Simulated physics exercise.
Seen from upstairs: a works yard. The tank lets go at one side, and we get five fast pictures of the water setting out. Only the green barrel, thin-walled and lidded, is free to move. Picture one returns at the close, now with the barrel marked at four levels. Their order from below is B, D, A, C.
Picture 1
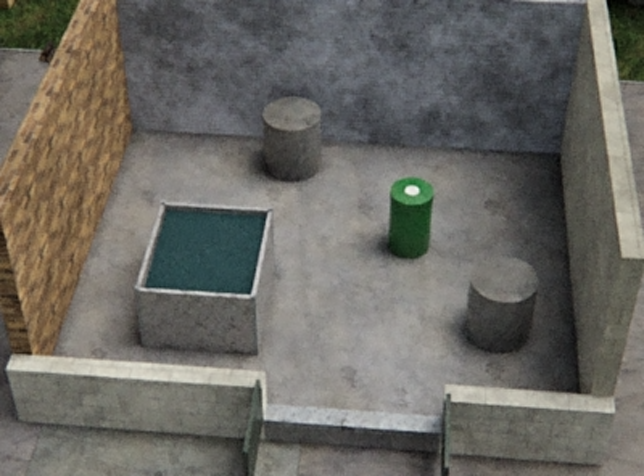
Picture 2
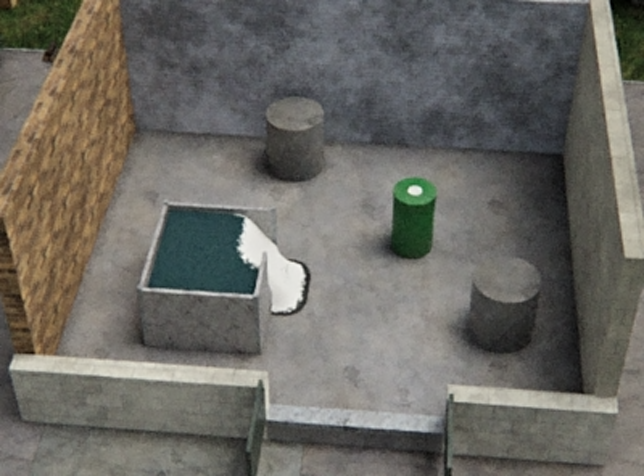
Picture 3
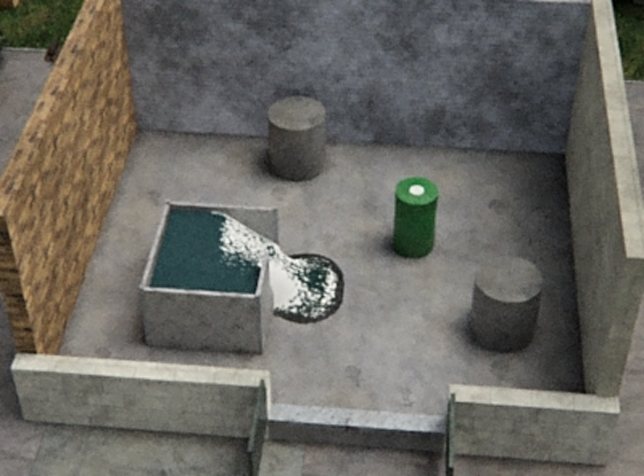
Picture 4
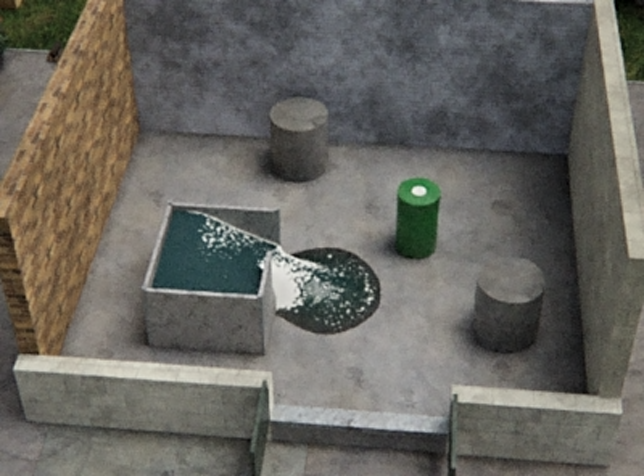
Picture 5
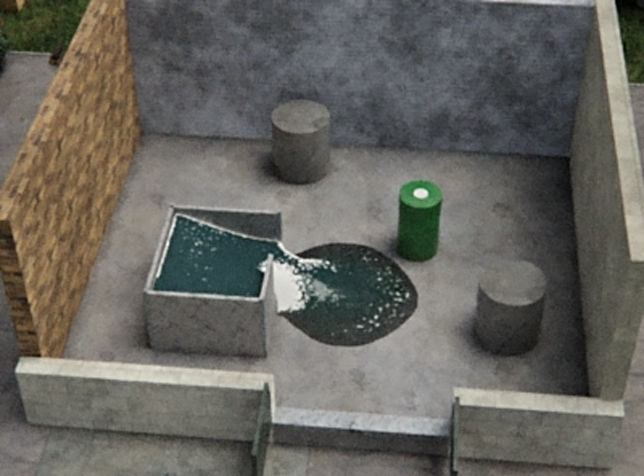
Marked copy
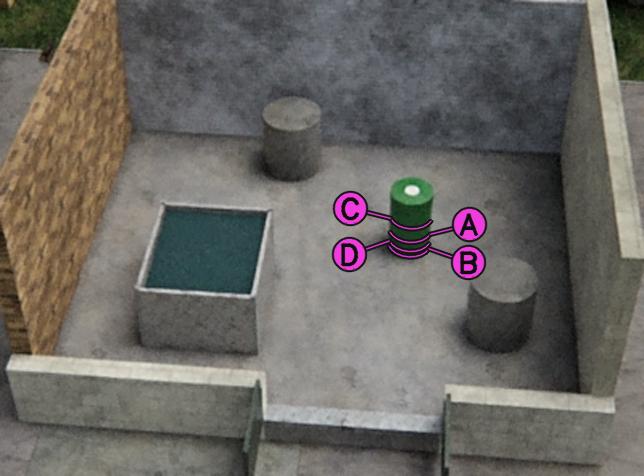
Dark green water bursting from the right side of a square tank and spreading across a walled yard towards a green barrel.
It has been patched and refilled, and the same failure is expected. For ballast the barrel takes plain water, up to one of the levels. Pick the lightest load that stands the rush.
Use level C.
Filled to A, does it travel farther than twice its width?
No.
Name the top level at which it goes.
A.
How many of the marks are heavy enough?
One.
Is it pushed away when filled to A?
Yes.
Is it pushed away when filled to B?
Yes, it does.
In magenta, A at (409, 242); B at (408, 256); C at (410, 228); D at (408, 251); from the bottom up B, D, A, C.
Choosing A, it is pushed about half its own width away.
Choosing B, it is pushed about 5 times its own width away.
Choosing C, it does not move.
Choosing D, it is pushed about 3 times its own width away.
